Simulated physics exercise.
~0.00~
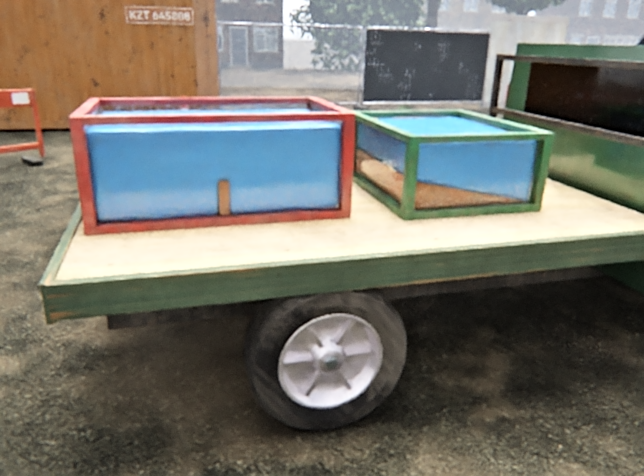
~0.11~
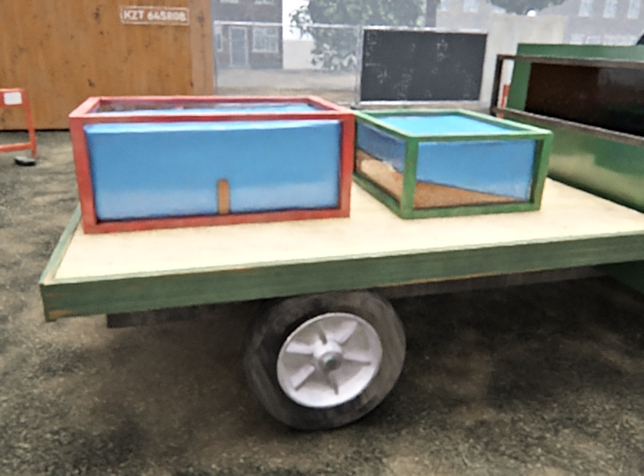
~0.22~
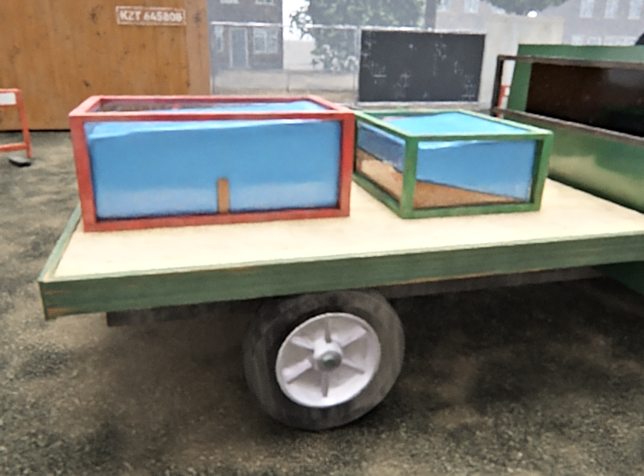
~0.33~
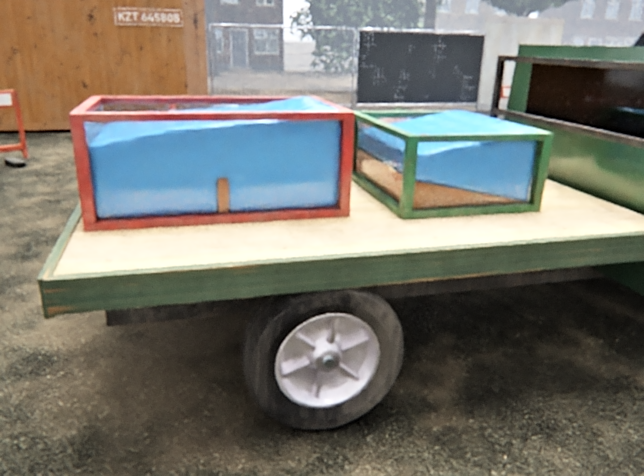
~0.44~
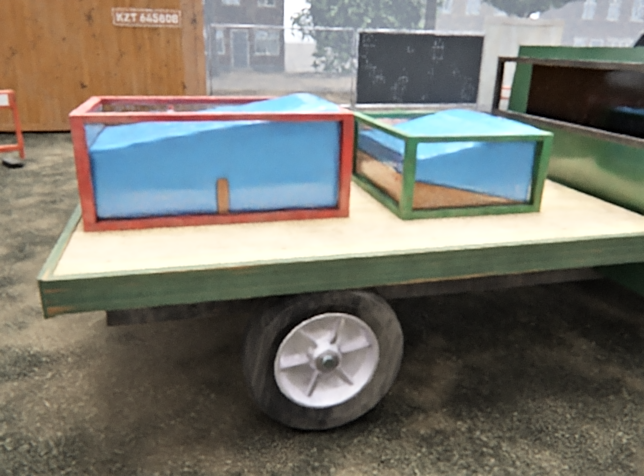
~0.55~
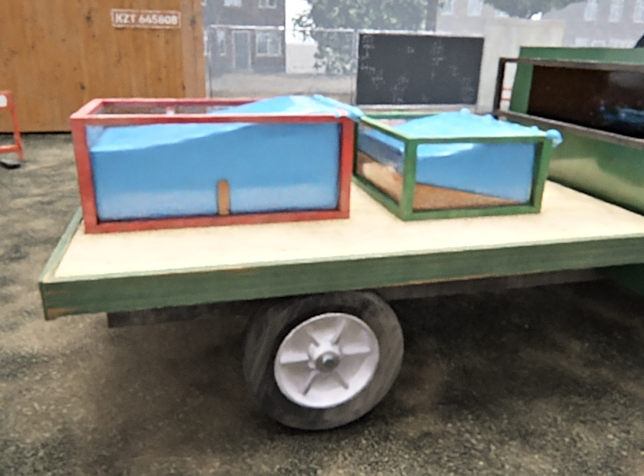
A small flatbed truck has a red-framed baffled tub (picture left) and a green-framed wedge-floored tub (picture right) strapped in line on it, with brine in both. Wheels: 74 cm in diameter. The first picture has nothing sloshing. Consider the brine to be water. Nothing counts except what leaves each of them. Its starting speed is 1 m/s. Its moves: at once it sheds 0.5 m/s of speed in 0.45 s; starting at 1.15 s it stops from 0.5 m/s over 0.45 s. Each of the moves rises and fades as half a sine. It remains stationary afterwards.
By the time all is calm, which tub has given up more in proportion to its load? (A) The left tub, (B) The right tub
Answer: B.
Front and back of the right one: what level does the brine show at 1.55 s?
At the front 44 cm, at the back 24 cm.
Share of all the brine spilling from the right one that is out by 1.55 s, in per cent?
Some 20 per cent by then.
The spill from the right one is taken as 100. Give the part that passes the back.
Some 20 per cent of it.
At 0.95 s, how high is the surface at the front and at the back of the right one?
Front: 28 cm; back: 42 cm.
Then, 0.95 s in, the left one has lost 1 per cent, over the front (front 41 cm, back 41 cm); the right one has lost 1 per cent, over the front (front 28 cm, back 41 cm).
Then, 1.55 s in, the left one has lost 1 per cent, over the front (front 43 cm, back 38 cm); the right one has lost 2 per cent, mostly over the front, some over the back (front 44 cm, back 24 cm).
Then, 2.15 s in, the left one has lost 2 per cent, over the front, a little elsewhere (front 43 cm, back 37 cm); the right one has lost 7 per cent, over the front, a little elsewhere (front 25 cm, back 42 cm).
Then, 4.59 s in, the left one has lost 4 per cent, over the front and the back, a little elsewhere; the right one has lost 10 per cent, mostly over the front, some over the back.
